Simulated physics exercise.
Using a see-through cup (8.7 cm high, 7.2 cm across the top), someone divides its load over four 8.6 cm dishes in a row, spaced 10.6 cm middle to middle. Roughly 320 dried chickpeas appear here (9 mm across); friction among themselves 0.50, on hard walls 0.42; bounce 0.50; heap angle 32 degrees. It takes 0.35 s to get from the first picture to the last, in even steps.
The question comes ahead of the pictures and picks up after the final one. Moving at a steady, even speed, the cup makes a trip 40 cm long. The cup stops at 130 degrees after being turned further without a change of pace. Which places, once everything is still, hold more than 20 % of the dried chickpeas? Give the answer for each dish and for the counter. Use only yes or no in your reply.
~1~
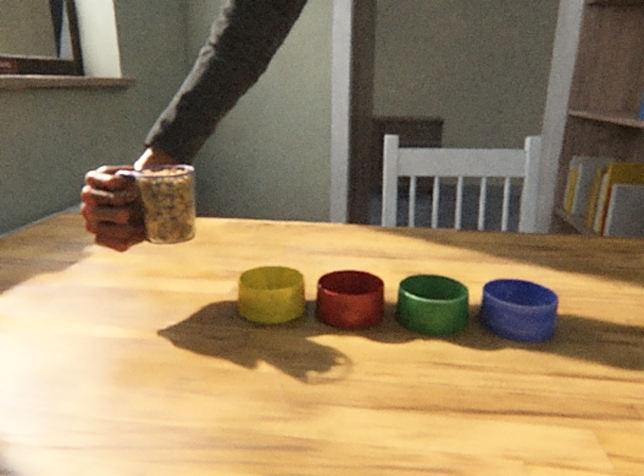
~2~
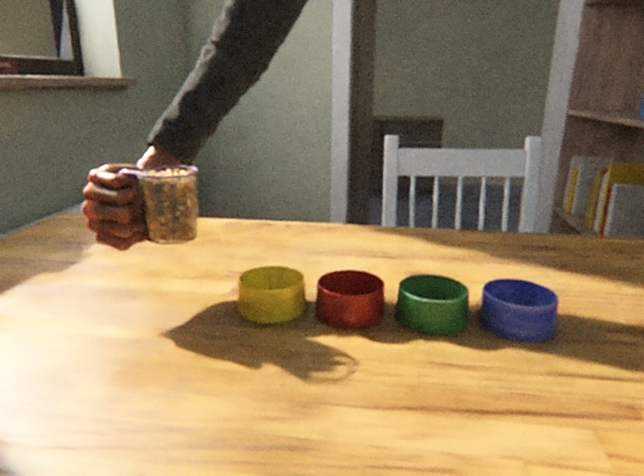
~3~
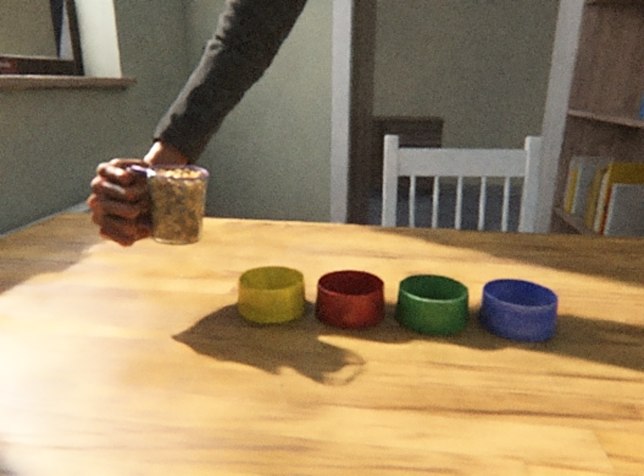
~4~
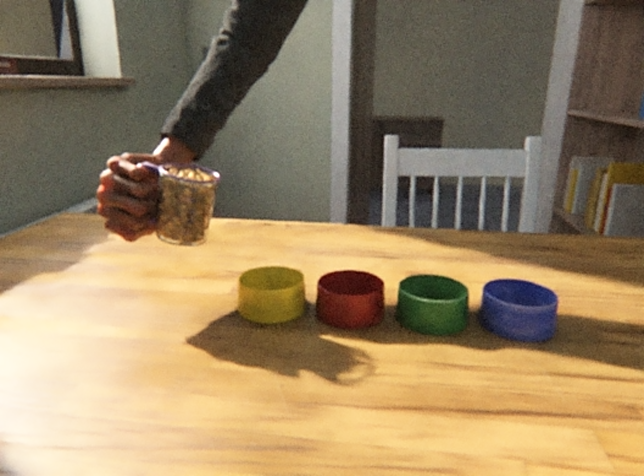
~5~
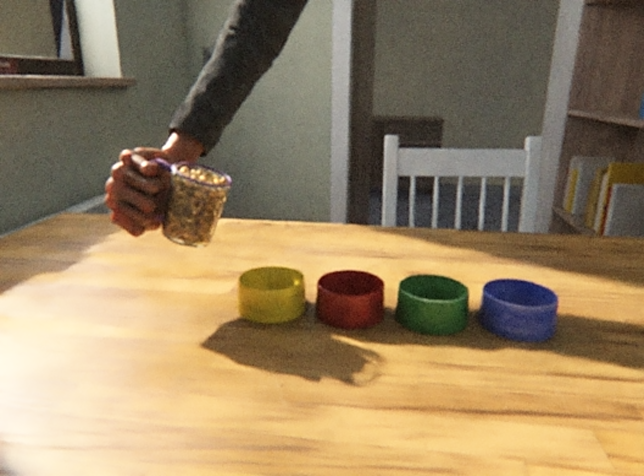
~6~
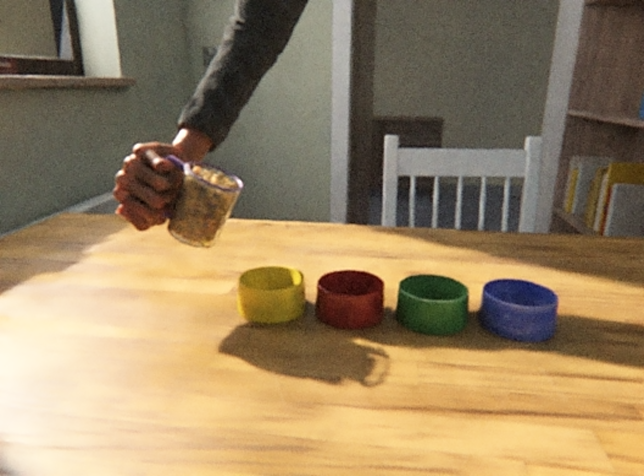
Red dish: Yes; blue dish: No; green dish: Yes; yellow dish: No; counter: Yes.
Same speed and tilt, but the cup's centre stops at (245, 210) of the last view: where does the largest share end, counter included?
Result: Biggest portion at yellow.
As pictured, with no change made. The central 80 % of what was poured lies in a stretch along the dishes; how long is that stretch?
About 13 cm.
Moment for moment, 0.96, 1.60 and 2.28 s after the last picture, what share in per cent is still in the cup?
At the three moments: 75, 0 and 0 percent.
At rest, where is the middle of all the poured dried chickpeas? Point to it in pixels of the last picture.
My guess is close to (392, 308).
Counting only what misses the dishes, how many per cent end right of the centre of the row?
I'd estimate close to 60 in a hundred.
Then, 0.96 s after the last picture, tilt 110 degrees; cup holds 75 %, red 25 %.
Then, 1.60 s after the last picture, tilt 130 degrees; cup holds 0 %, red 35 %, green 30 %.
Then, 2.28 s after the last picture, tilt 130 degrees; cup holds 0 %, red 35 %, green 30 %.
In the end, red 35 %, blue 0 %, green 30 %, yellow 0 %, counter 40 %.
